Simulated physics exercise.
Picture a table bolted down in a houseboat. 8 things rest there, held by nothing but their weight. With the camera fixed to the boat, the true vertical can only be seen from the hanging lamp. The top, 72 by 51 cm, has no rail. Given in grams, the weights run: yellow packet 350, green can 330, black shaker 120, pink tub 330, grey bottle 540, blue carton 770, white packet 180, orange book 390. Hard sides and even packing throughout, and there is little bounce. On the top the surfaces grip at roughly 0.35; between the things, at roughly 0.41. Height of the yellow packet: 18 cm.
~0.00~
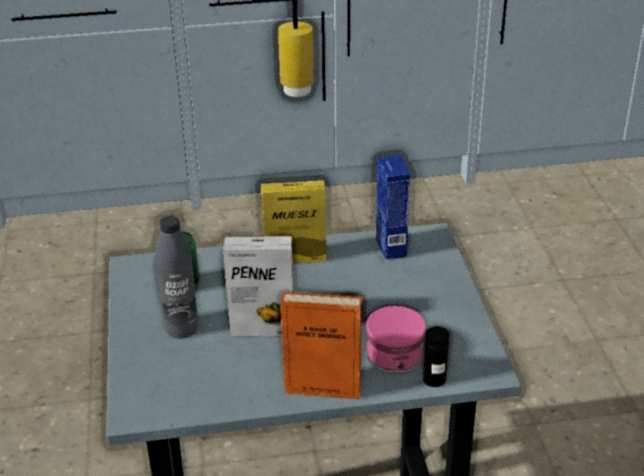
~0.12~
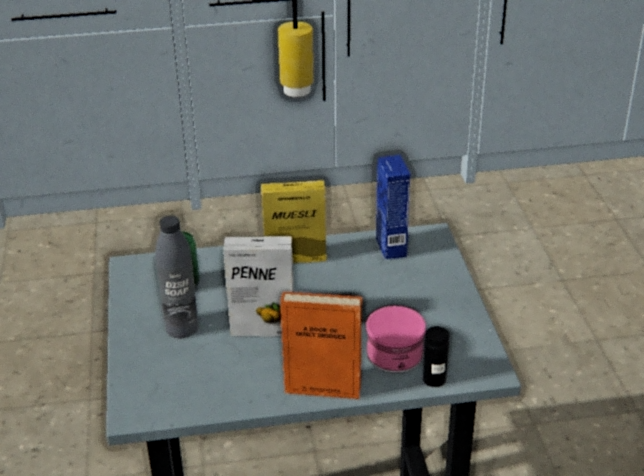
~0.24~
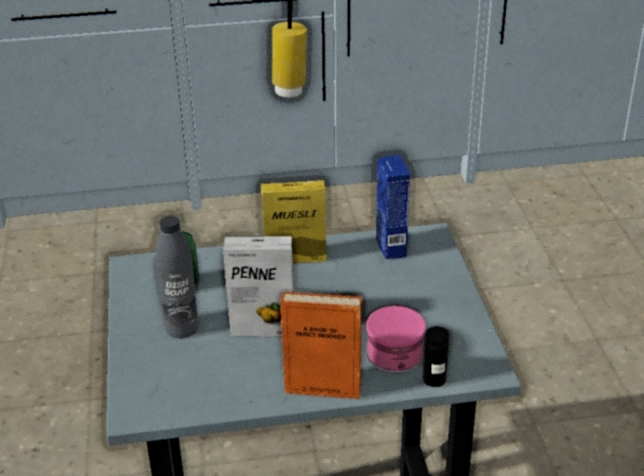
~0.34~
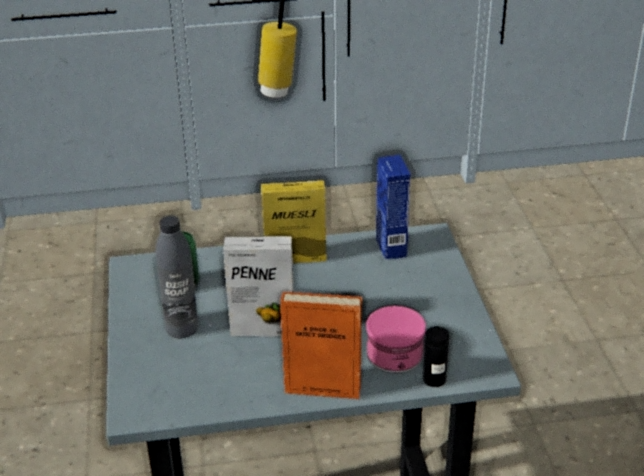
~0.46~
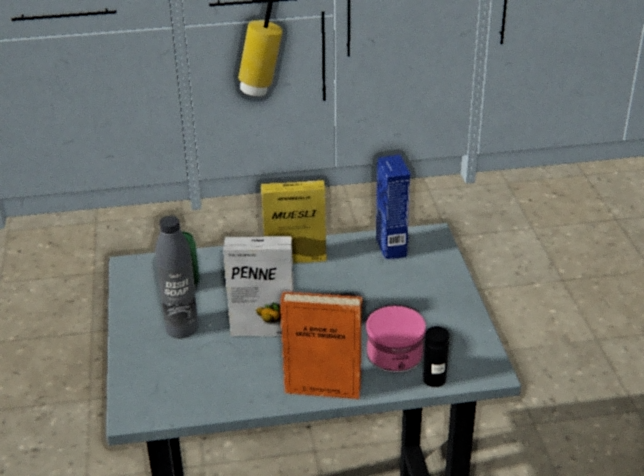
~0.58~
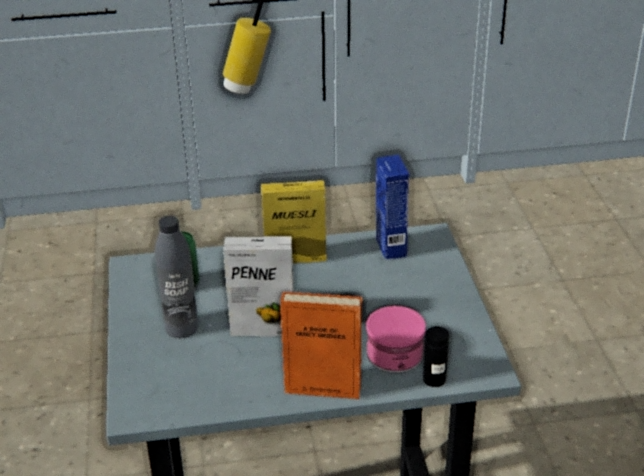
A yellow hanging lamp hangs straight at first in front of blue-grey cabinets, then swings gradually to the left until it slants clearly. Below it, the yellow, white and blue packages, grey bottle, orange book, pink tub and small black shaker stay where they are on the table.
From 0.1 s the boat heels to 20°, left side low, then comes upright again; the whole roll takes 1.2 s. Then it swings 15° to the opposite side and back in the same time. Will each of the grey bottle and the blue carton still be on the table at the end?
Grey bottle: No, blue carton: Yes.
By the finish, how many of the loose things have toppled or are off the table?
That comes to 2.
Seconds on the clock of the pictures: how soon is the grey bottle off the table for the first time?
Somewhere about 1.0 s.
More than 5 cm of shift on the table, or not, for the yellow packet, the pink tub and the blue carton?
First, the yellow packet is moved away; second, the pink tub stays in its position; third, the blue carton is moved away.
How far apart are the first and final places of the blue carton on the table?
Roughly 17 centimetres.
Around 0.98 s, floor tilted 11°, left side down; blue carton tipped 65° against what carries it near (339, 229); grey bottle tipped 46° against what carries it near (122, 289); yellow packet tipped 4° against what carries it.
Around 1.18 s, floor tilted 2°, left side down; grey bottle now off the table; blue carton on its side near (324, 247); yellow packet shifted 17 cm.
Around 1.48 s, floor tilted 3°, right side down; blue carton on its side near (324, 247); yellow packet shifted 18 cm.
Finally (3.0 s), off the table, grey bottle; on their side or leaning hard on the table, blue carton; not toppled but over 5 cm from the start, yellow packet; the other 5 still in place (within 5 cm). In the last view, blue carton near (324, 247).
